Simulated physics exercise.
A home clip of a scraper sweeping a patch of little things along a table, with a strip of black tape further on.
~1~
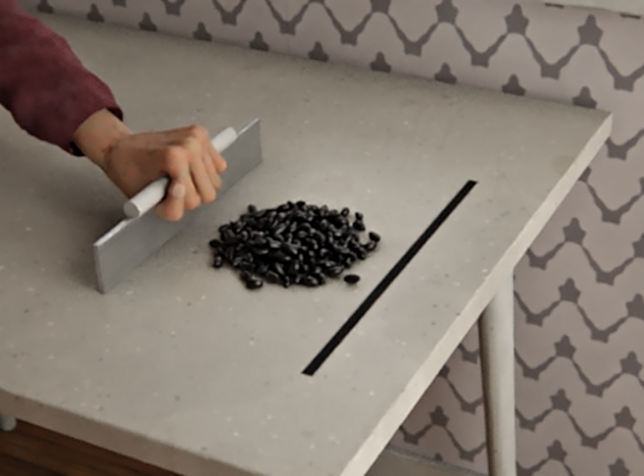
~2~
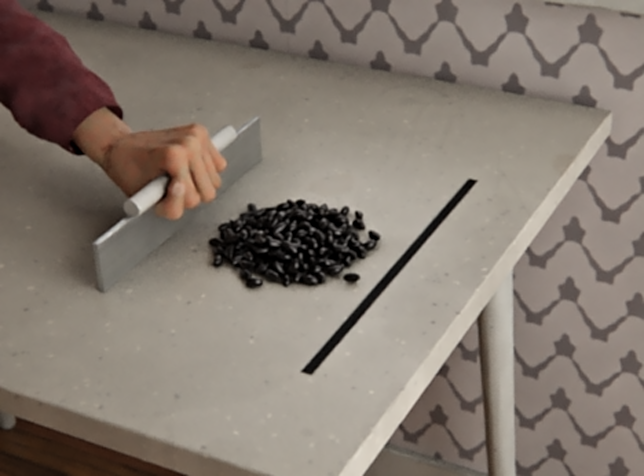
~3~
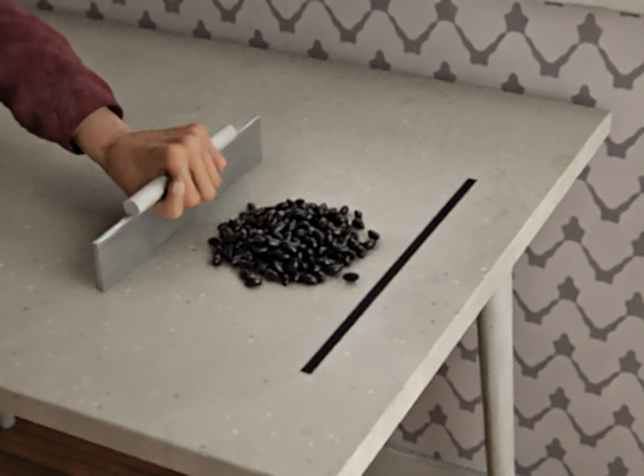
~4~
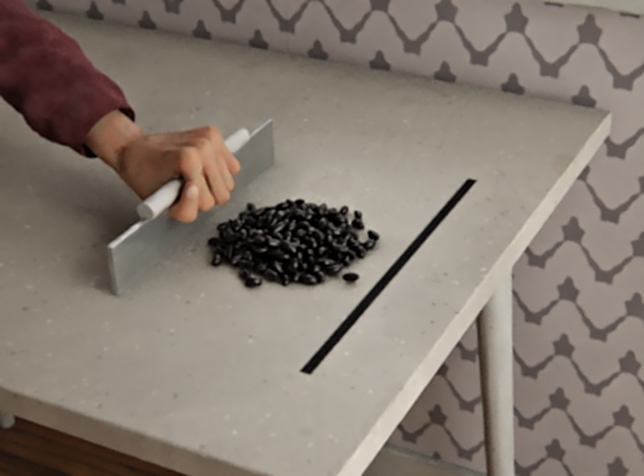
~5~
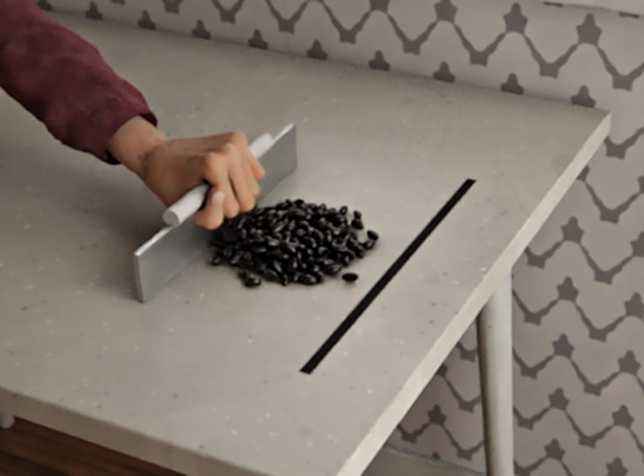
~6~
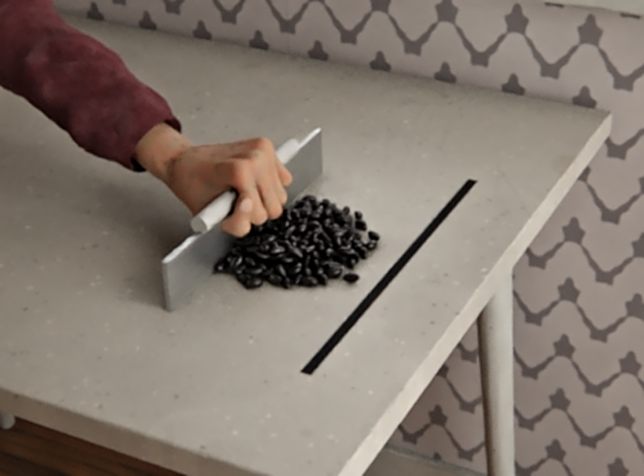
The video shows a hand in a dark red sleeve holding a flat scraper still on a gray table, then sliding it right against a heap of black beans, nudging them slightly, with a strip of black tape beyond.
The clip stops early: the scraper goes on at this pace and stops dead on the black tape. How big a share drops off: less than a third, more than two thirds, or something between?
It pushes less than a third off the end.
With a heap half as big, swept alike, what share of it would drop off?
About 0 per cent.
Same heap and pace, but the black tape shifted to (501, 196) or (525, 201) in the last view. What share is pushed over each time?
First some 60, then 90 per cent.
Shortly afterwards, scraper still moving, near (326, 207); heap all on the table, its front near (432, 259).
Next, scraper stopped at the black tape; heap a little over the edge.
Some moments later, scraper stopped at the black tape; heap near a quarter over the edge.
In the end, scraper stopped at the black tape; heap near a quarter over the edge.
